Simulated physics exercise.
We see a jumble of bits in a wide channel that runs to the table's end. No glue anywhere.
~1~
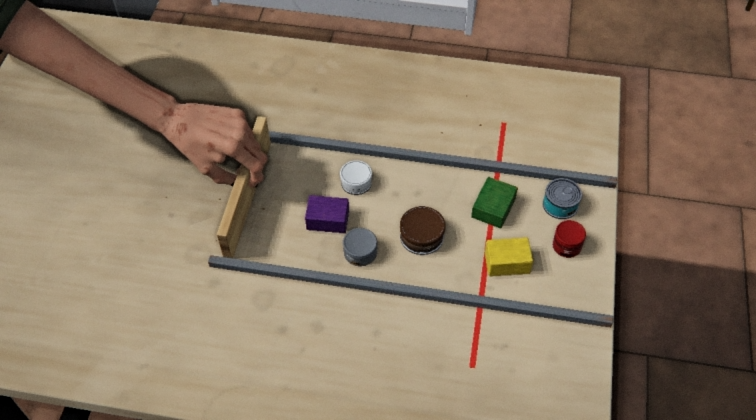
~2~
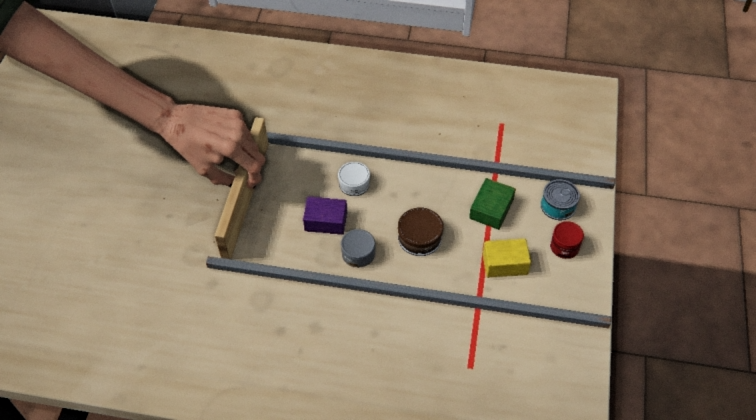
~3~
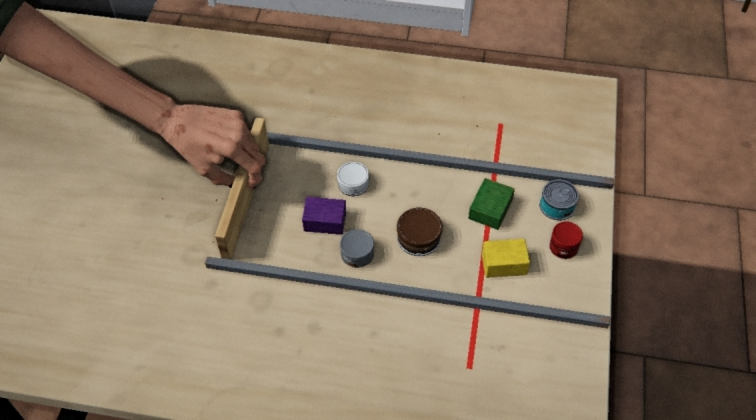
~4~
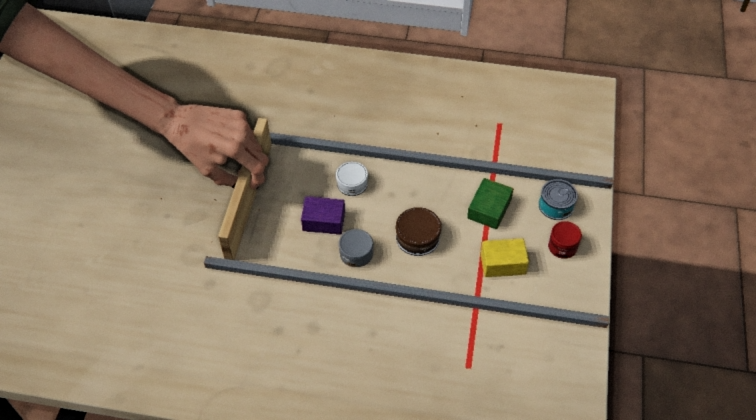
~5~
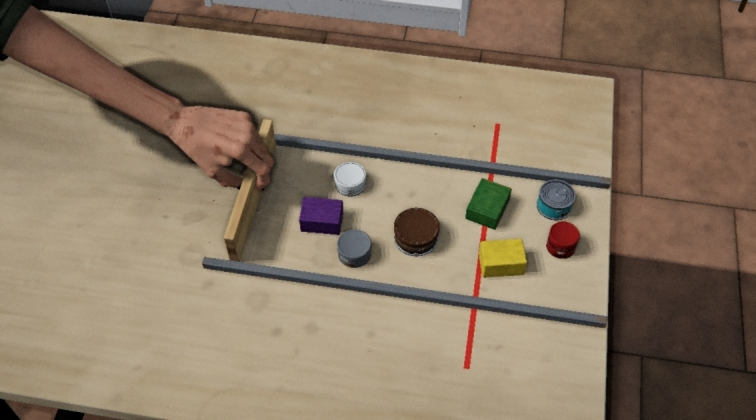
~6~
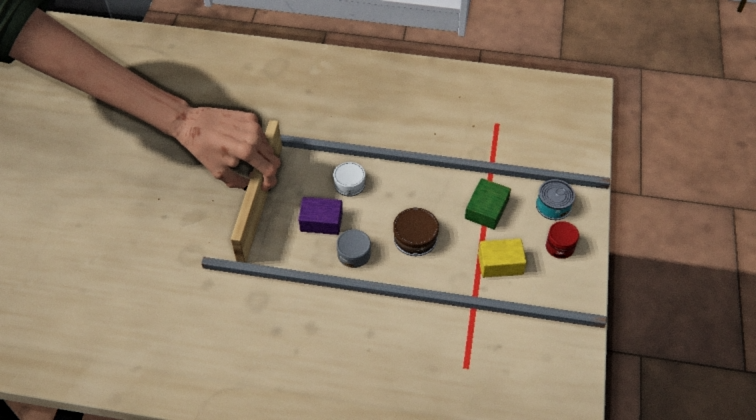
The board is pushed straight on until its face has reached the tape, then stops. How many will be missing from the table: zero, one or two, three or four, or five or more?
As it turns out, the number that fall off is zero.
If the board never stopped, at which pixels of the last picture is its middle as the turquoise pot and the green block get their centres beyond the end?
Its middle is around (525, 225) and around (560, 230).
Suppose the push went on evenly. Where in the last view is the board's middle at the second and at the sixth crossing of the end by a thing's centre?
At (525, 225) for the second, at (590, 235) for the sixth.
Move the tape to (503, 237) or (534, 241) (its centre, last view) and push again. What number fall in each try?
It would be 0 and 2.
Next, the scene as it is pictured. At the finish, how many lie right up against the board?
That makes 3.
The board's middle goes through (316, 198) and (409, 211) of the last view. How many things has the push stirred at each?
By then 1, and 5.
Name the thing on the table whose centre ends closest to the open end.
That is the red tub.
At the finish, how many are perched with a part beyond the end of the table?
It comes to 0.
Soon after, none off yet; red tub at rest near (562, 240); turquoise pot at rest near (555, 200); yellow block at rest near (502, 258).
Then, none off yet; red tub at rest near (562, 240); turquoise pot at rest near (555, 200); yellow block moved a little near (519, 263).
At rest, the number that fall off is zero.
